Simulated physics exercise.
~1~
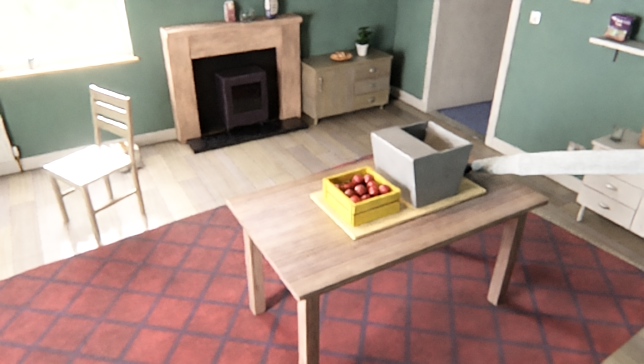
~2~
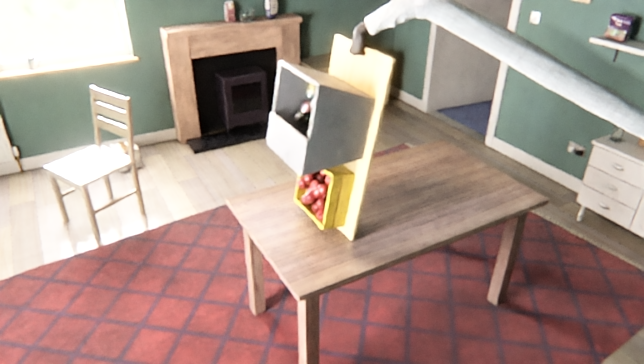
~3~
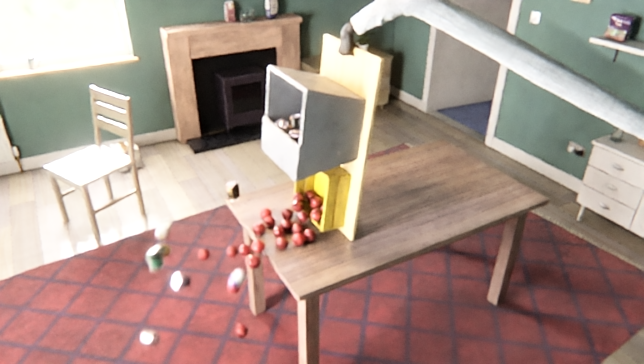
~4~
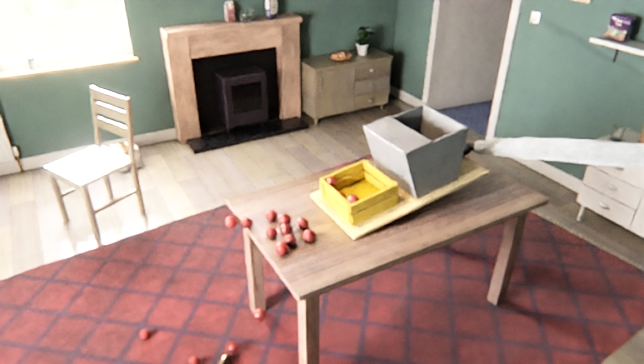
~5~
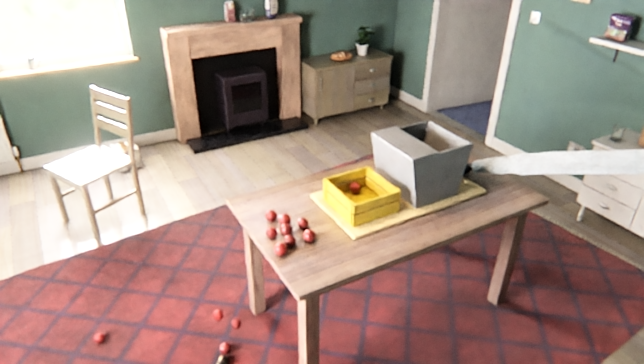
In a sunlit room with green walls, seen from above at an angle, a wooden table stands on a red patterned rug, with a fireplace and a pale chair behind. On the table, a board carries a yellow crate of red apples at left and a larger, partly covered grey crate at right. A pale mechanical arm lifts the board's right side until it stands upright. Apples pour from the yellow crate, and several small cans drop from the grey one. The arm lowers the board flat again, leaving few apples in the yellow crate and others scattered on table and rug.
